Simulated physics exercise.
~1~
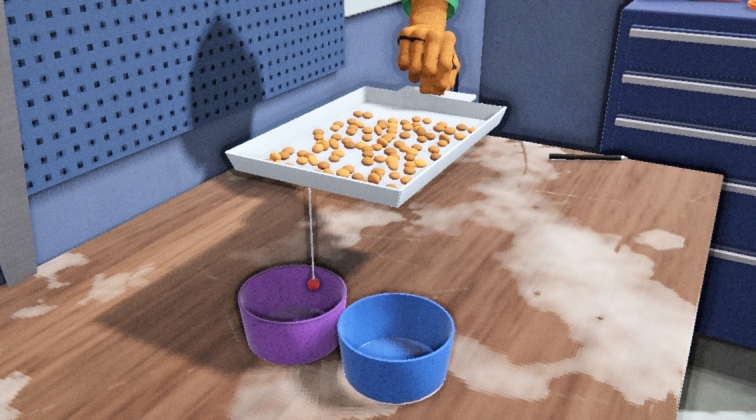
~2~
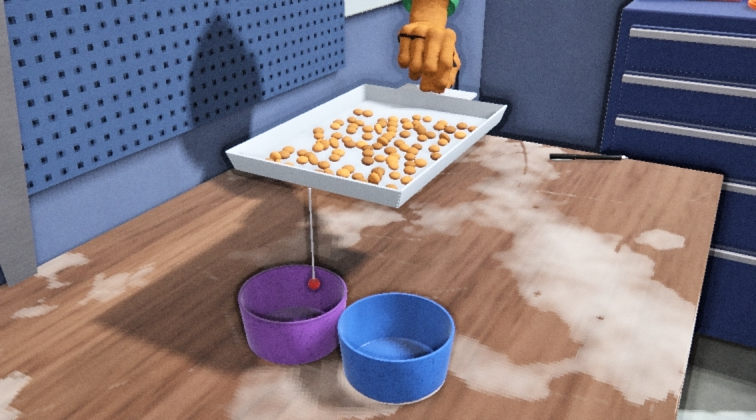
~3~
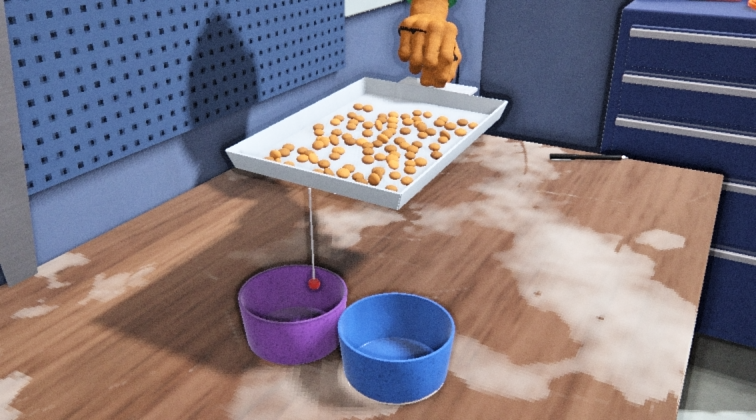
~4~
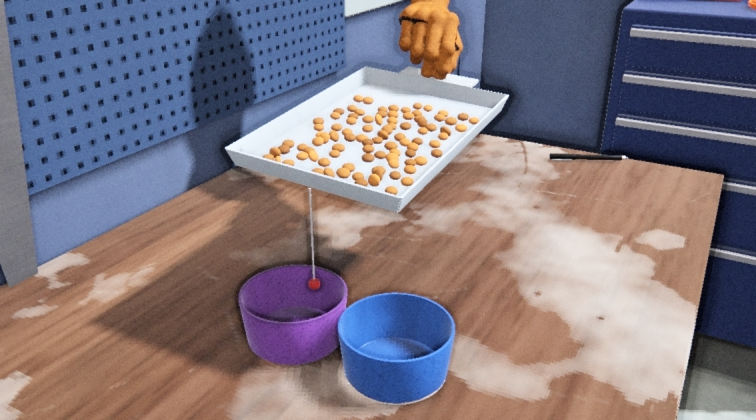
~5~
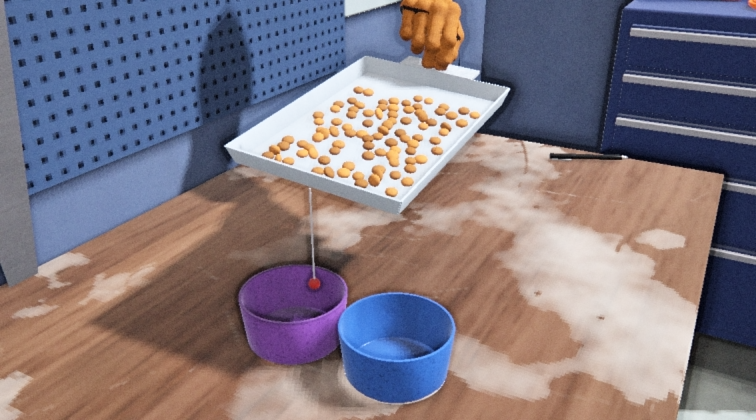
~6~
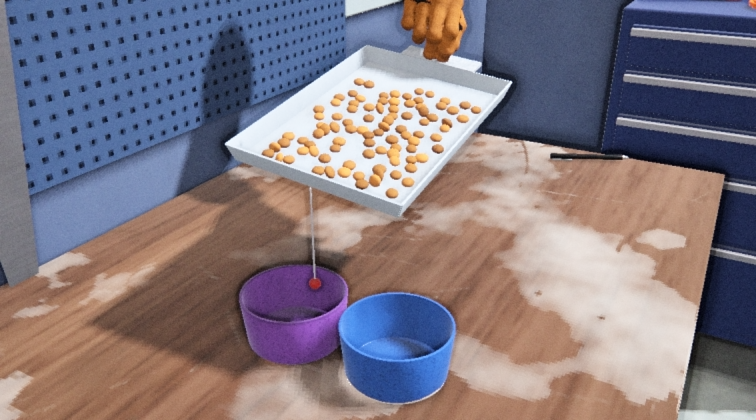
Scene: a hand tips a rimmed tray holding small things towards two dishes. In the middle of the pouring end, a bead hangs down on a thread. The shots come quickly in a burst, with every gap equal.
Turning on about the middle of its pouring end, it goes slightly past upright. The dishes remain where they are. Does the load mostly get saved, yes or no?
Yes, most of it is saved.
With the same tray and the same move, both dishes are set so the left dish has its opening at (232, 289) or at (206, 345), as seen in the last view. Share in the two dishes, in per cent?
Approximately 30 percent, followed by approximately 0 percent.
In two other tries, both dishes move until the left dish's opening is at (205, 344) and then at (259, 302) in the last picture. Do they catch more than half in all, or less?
Well, it comes to a lesser portion at first and a greater portion after that.
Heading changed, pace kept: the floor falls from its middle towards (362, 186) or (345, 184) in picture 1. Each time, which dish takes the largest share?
At the first place the right one, at the second the right dish.
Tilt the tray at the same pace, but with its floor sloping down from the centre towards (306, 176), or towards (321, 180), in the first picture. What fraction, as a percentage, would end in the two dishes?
30 % and 20 %.
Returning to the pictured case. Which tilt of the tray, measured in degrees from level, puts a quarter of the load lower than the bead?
The angle is roughly 85° at that point.
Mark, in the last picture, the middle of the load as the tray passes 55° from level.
Load centre: Approx. (387, 159).
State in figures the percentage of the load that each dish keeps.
Left 0 %, right 100 %.
Shortly afterwards, tray tipped steeply; the whole lot on the tray.
Next, tray tipped right over; a little on the tray; the bulk in the right dish; only a few outside both; a little in the air.
Some moments later, tray tipped past a quarter turn; all but a few in the right dish; only a few outside both.
In the end, tray tipped past a quarter turn; all but a few in the right dish; none at all in the left dish; only a few outside both.
